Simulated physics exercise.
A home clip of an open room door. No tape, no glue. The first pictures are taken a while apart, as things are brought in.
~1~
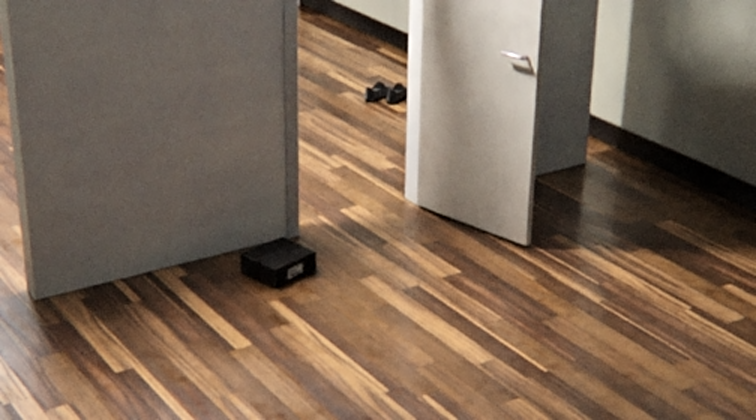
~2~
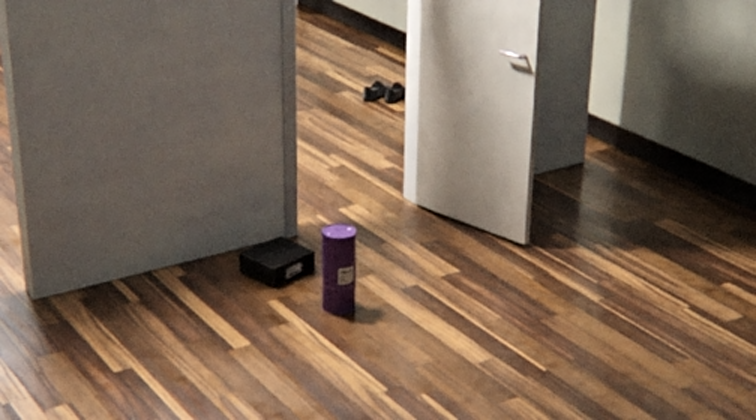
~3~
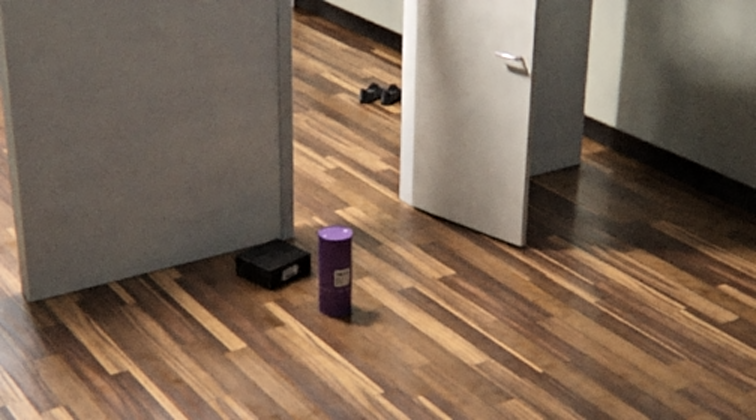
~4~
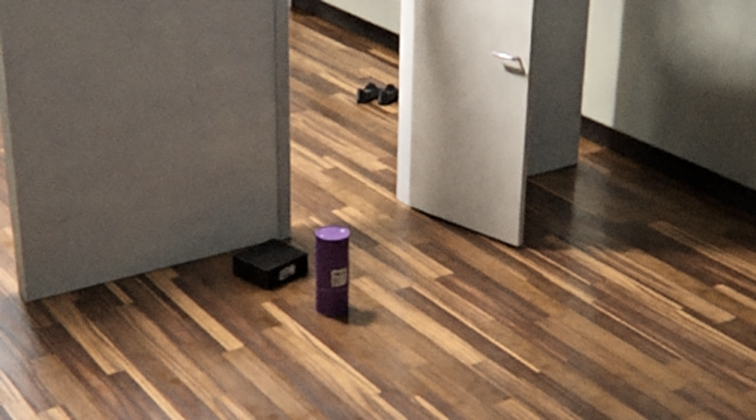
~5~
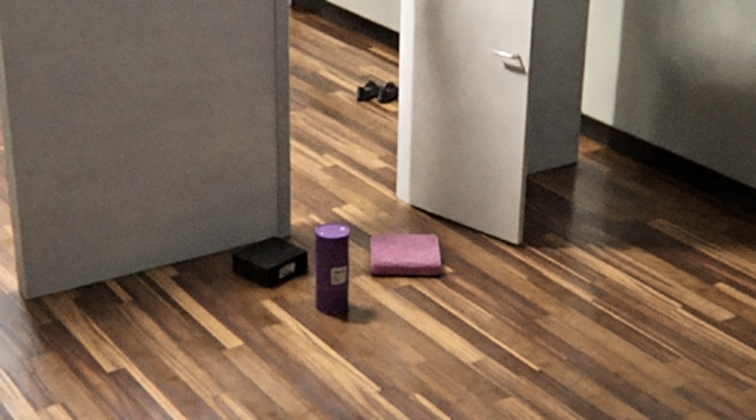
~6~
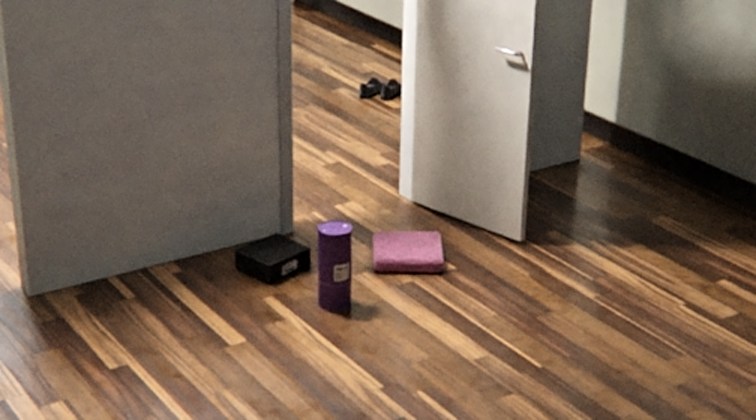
In the video, a door stands wide open and still above a wood floor with a black parcel near a gray partition; a purple canister appears beside the parcel, and later a pink cushion appears to the canister's right.
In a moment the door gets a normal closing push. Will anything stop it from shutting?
It shuts.
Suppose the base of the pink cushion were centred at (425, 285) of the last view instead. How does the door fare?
Then it closes.
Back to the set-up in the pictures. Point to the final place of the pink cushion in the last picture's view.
At about (299, 254).
Then, 1.20 s later than the last frame, door at 71°.
Then, 1.80 s later than the last frame, door at 51°; pink cushion moved about its own width near (361, 254).
Then, 2.30 s later than the last frame, door at 37°; pink cushion moved about its own width near (328, 253); black parcel moved a little.
Then, 3.00 s later than the last frame, door at 20°; pink cushion moved about its own width near (304, 254); black parcel moved a little.
When it is over, door at 0°; moved from the start, black parcel and pink cushion; purple canister as before. End places, in pixels of the last picture, pink cushion near (299, 254).
